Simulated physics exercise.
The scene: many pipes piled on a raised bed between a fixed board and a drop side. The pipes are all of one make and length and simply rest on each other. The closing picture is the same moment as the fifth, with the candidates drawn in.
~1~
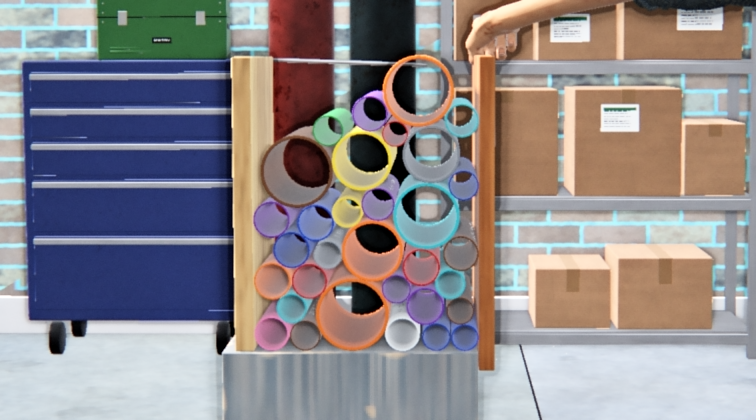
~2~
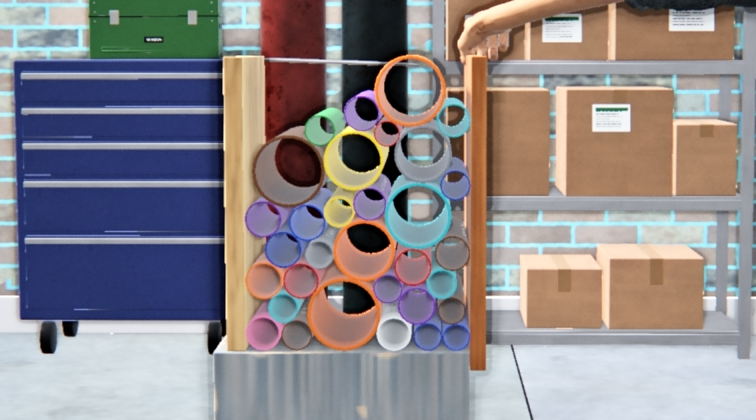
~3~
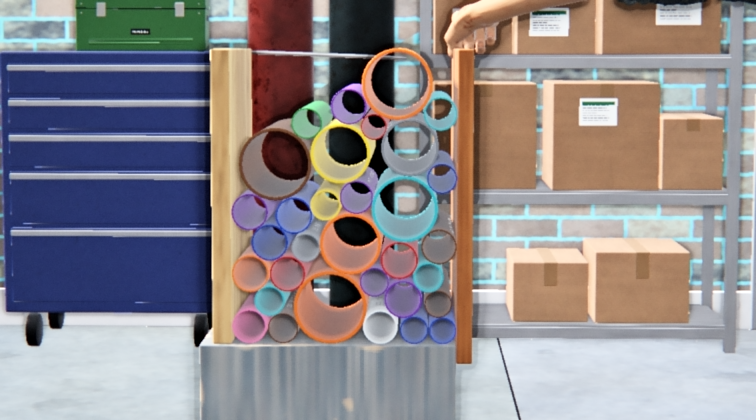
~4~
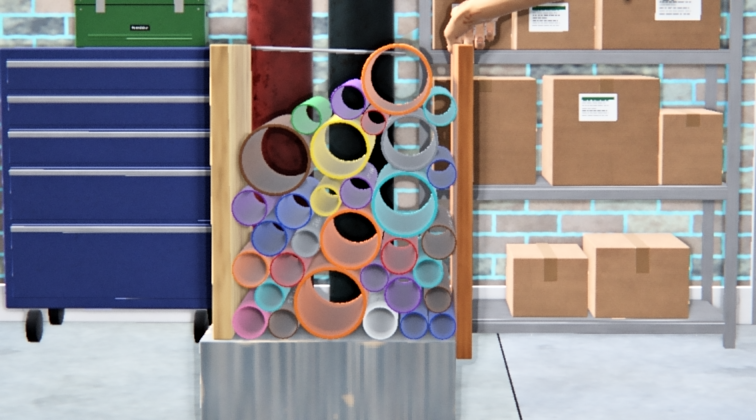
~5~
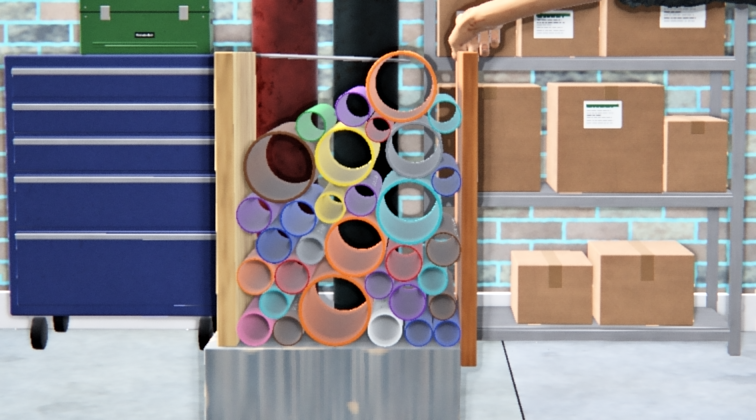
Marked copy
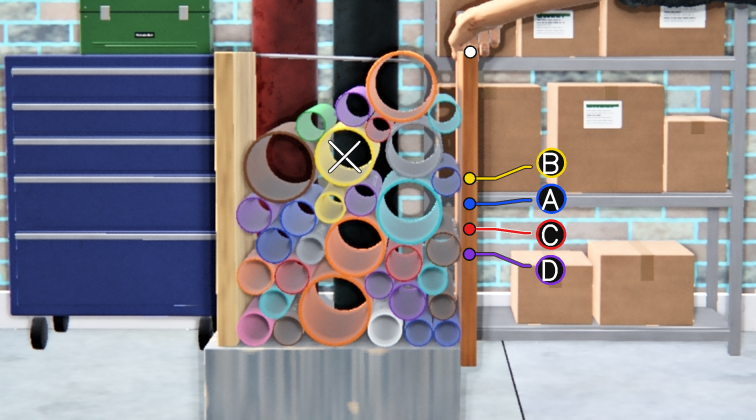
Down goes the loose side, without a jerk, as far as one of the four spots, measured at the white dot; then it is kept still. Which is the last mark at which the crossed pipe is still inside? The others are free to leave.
The lowest mark that will do is D.
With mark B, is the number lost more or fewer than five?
At B, fewer than five.
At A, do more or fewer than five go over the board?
At A, fewer than five.
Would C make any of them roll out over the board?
At C: Yes.
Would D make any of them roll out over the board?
At D: Yes.
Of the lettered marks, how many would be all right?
Four of the four.
On the marked copy, A at (469, 204); B at (469, 178); C at (469, 229); D at (469, 254); the cross at (345, 157); the white dot at (470, 52).
Taking D. A third of the way, top of the board (462, 136).
Two thirds of the way, top of the board (461, 229).
When it is over, top of the board (461, 253), three out over the board, the crossed one still inside.
As for the rest, A keeps the crossed one inside; B keeps the crossed one inside; C keeps the crossed one inside.
